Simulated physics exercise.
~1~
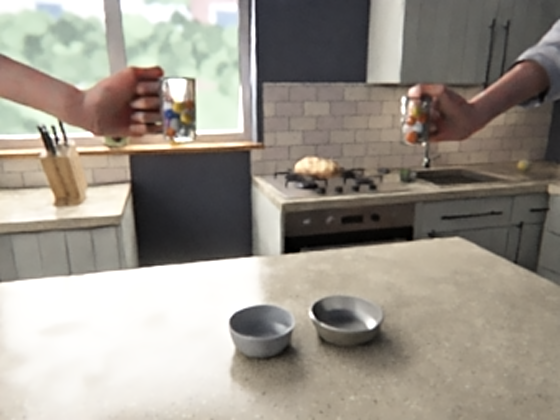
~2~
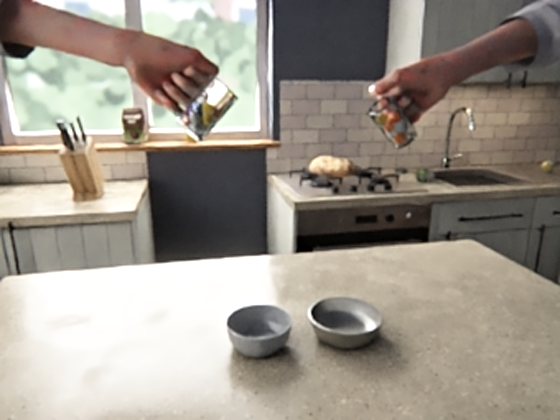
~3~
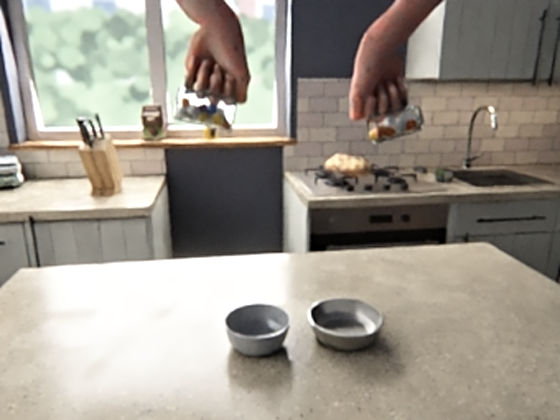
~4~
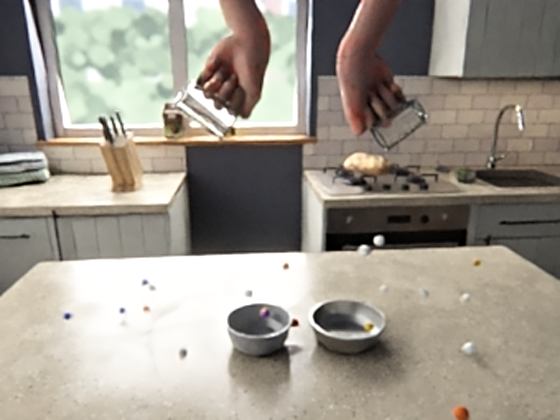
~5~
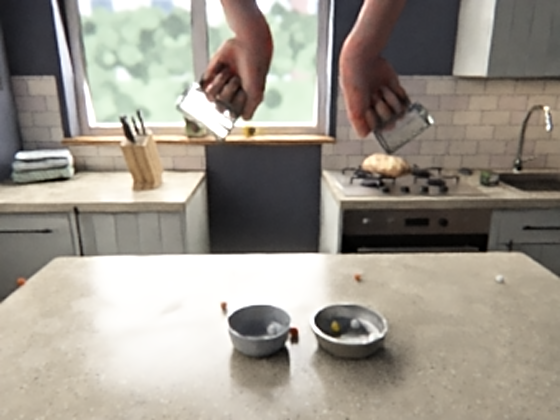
Two hands tip glasses of colourful beads over small grey bowls, scattering most across the counter.
